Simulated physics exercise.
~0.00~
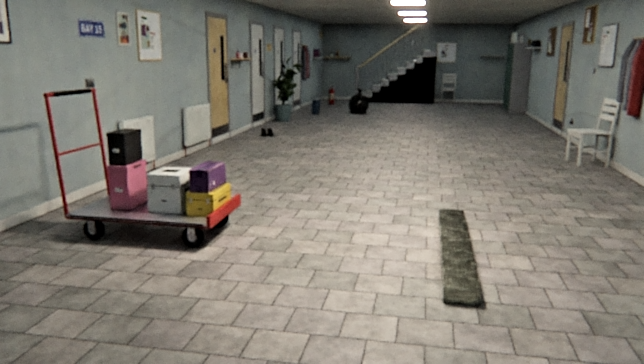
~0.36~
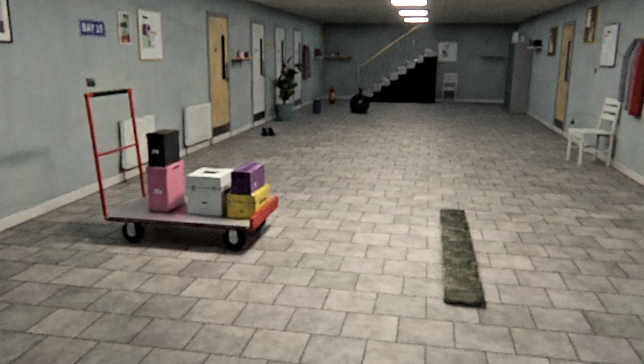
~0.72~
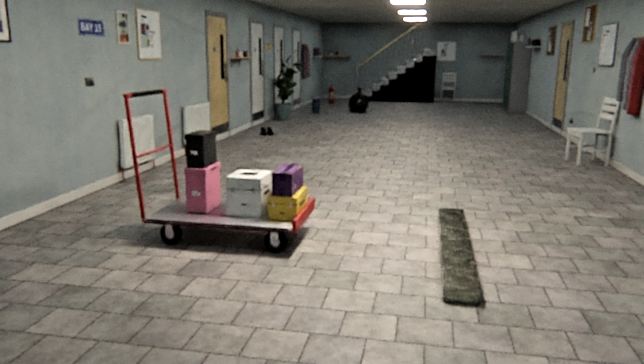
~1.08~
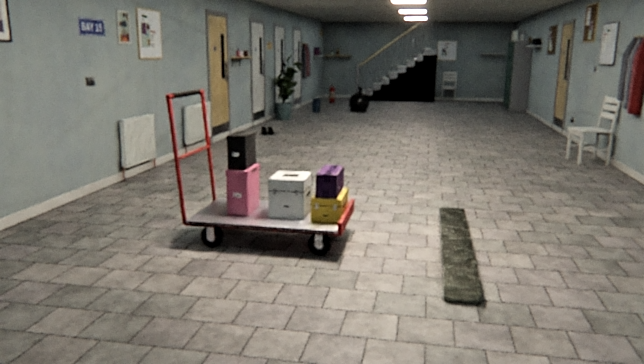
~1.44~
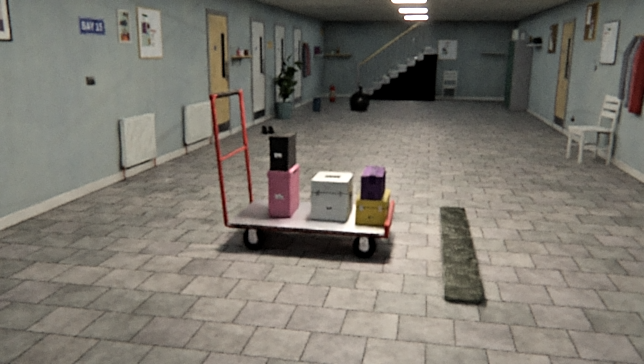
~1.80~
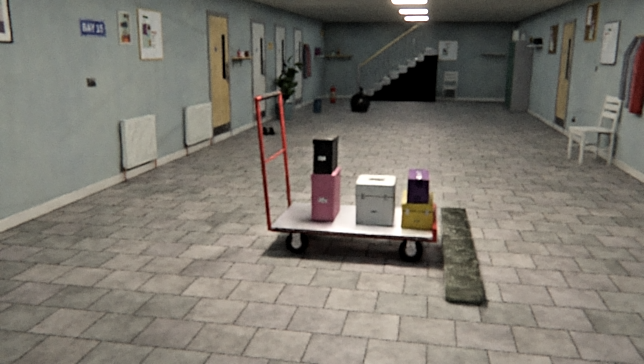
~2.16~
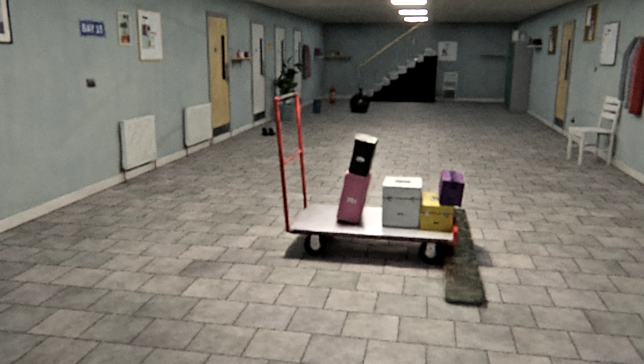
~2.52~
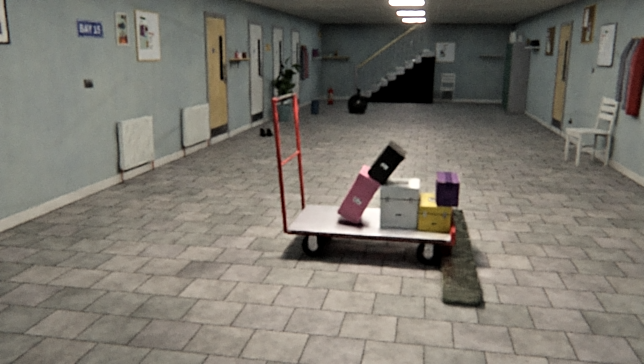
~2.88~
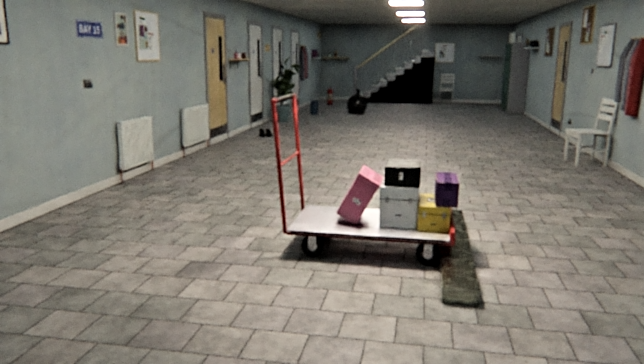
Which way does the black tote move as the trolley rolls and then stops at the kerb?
The black tote moves to the right, first riding on the trolley and then toppling over onto the white box.
